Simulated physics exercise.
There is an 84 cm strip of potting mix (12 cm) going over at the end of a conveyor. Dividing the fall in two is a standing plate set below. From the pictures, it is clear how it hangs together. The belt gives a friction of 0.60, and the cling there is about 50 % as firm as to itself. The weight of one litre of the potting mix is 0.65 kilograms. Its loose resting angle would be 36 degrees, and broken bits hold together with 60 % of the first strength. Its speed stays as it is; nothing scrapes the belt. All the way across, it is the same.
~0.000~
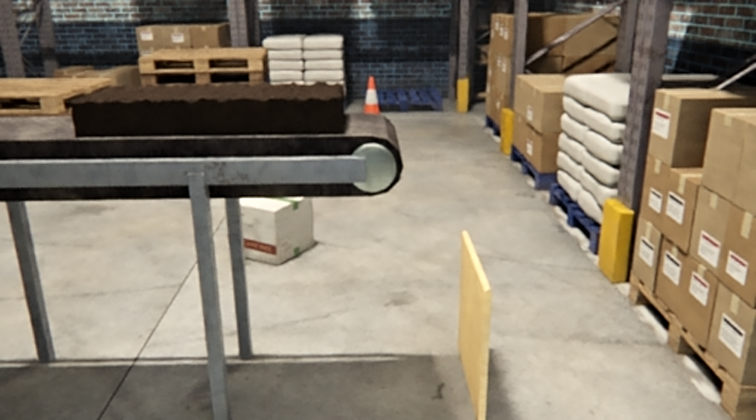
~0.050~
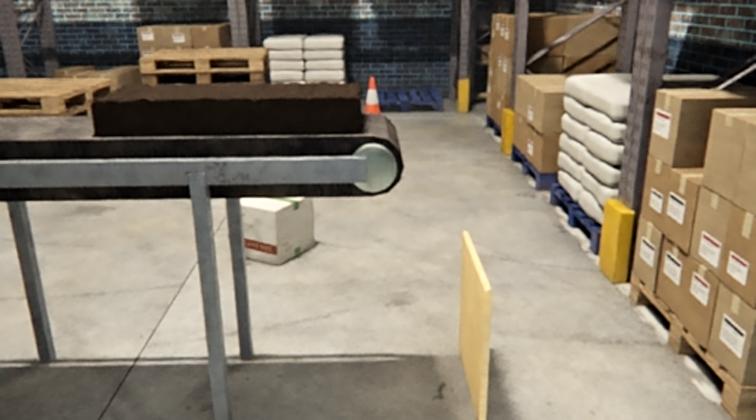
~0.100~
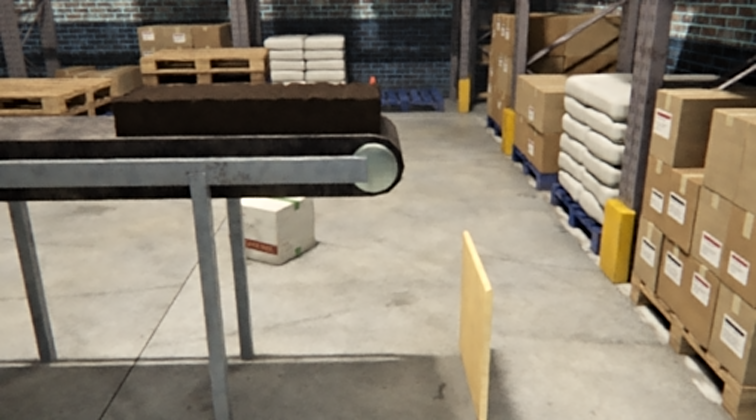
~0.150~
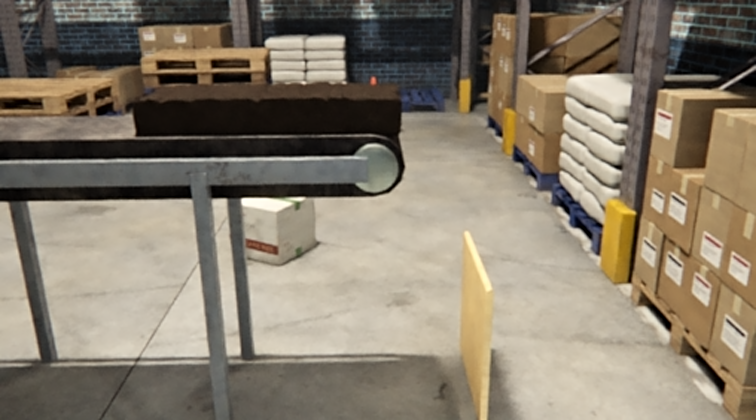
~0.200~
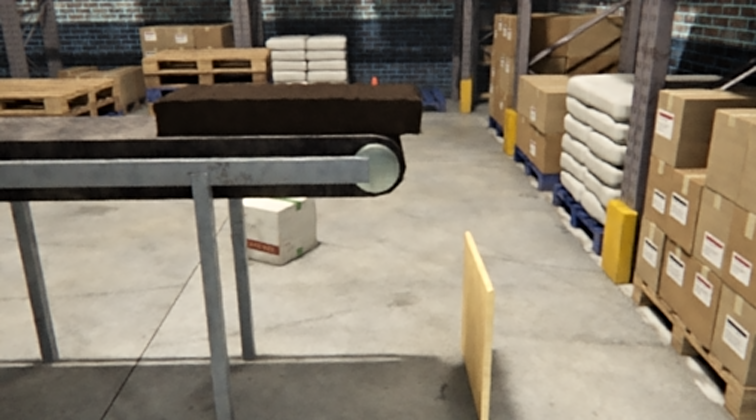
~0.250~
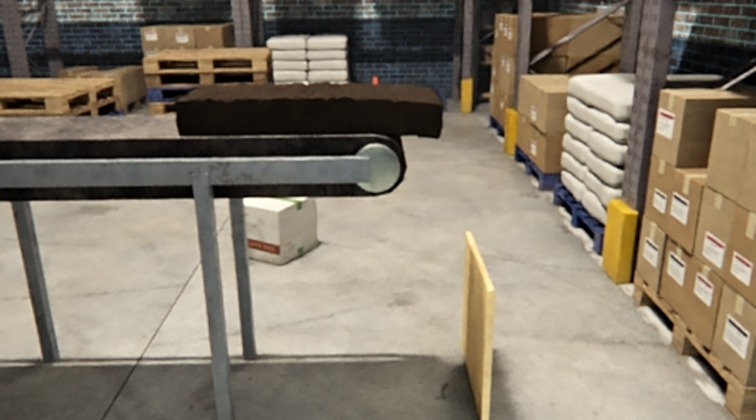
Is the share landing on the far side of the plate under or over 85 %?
It finishes beyond 85 %.
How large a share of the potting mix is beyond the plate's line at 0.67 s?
Close to 45 percent.
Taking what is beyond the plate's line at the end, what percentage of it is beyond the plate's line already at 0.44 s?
Around 10 out of 100.
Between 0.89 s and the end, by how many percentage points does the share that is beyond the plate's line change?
Around 25 % of the whole, give or take.
After 0.44 s, 11 % is beyond the plate's line.
After 0.67 s, 46 % is beyond the plate's line.
After 0.89 s, 76 % is beyond the plate's line.
After 1.12 s, 100 % is beyond the plate's line.
After 2.28 s, 100 % is beyond the plate's line.
